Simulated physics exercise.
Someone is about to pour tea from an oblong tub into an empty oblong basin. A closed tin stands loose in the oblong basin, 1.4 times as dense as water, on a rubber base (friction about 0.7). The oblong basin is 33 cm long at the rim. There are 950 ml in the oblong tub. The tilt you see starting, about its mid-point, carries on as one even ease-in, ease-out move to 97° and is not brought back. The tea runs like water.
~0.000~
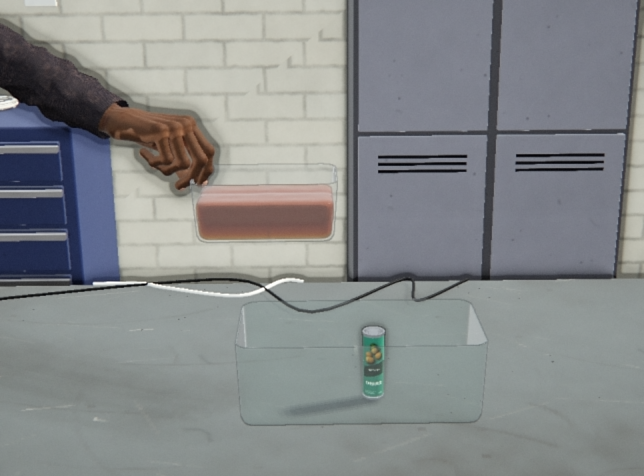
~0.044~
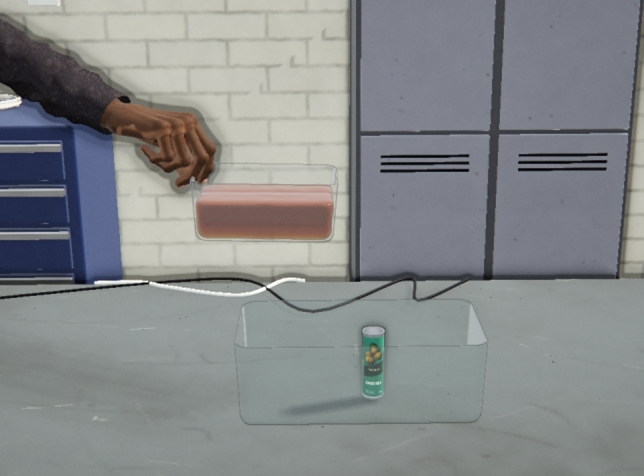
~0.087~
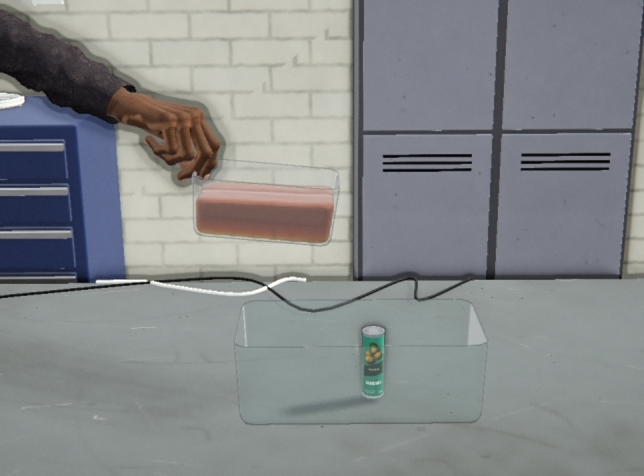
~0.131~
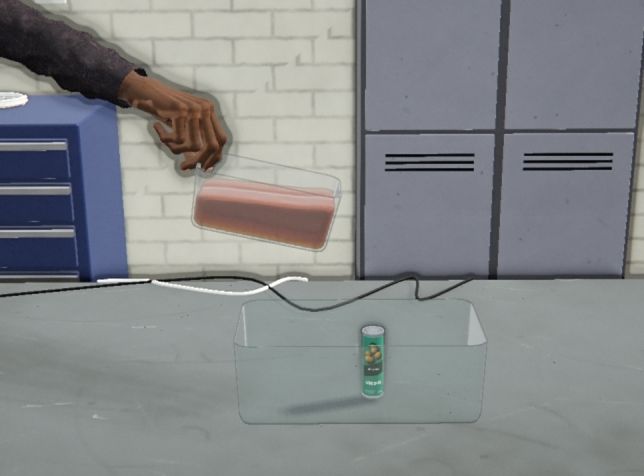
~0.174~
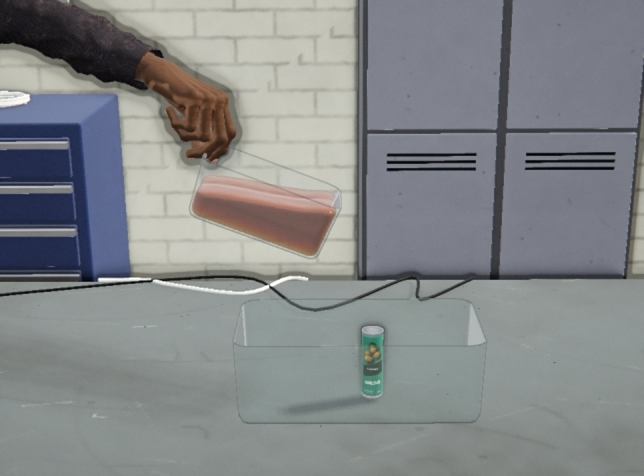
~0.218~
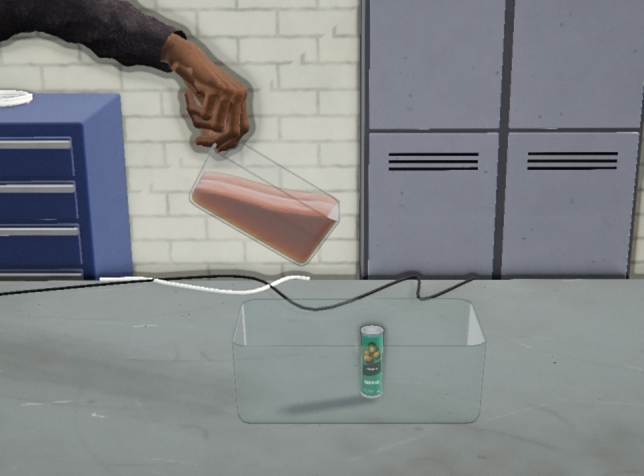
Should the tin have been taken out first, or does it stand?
The tin remains upright.
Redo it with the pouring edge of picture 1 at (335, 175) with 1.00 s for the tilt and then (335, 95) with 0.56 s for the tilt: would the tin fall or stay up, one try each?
First it keeps standing; then it remains upright.
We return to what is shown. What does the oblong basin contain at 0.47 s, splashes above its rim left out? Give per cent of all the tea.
Some 22 per cent.
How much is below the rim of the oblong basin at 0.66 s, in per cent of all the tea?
Near 88 in a hundred.
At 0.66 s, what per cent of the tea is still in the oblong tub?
About 4 per cent.
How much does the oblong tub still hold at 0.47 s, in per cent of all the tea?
Near 20 in a hundred.
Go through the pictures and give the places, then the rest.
In the first frame, it leans 0°; its right rim is at (336, 175); the tea meets the walls at (199, 194) and (334, 193); the oblong basin's rim runs from (239, 325) to (479, 322); the tin's top is at (374, 334).
In the second frame, it leans 1°; its right rim is at (337, 176); the tea meets the walls at (199, 193) and (334, 193).
In the third frame, it leans 6°; its right rim is at (338, 181); the tea meets the walls at (200, 190) and (335, 195).
In the fourth frame, it leans 13°; its right rim is at (340, 189); the tea meets the walls at (200, 188) and (336, 197).
In the fifth frame, it leans 21°; its right rim is at (340, 200); the tea meets the walls at (199, 184) and (337, 200).
In the sixth frame, it leans 32°; its right rim is at (338, 213); the tea meets the walls at (197, 180) and (331, 203); 1 per cent is over the edge.
By 0.47 s the tilt is 91° and 20 per cent is still to pour; the tin stands where it began.
By 0.66 s the tilt is 97° and 4 per cent is still to pour; the tin stands where it began.
By 0.85 s the tilt is 97° and 1 per cent is still to pour; the tin stands where it began.
By 1.06 s the tilt is 97° and 0 per cent is still to pour; the tin stands where it began.
At rest the tin stands where it began.
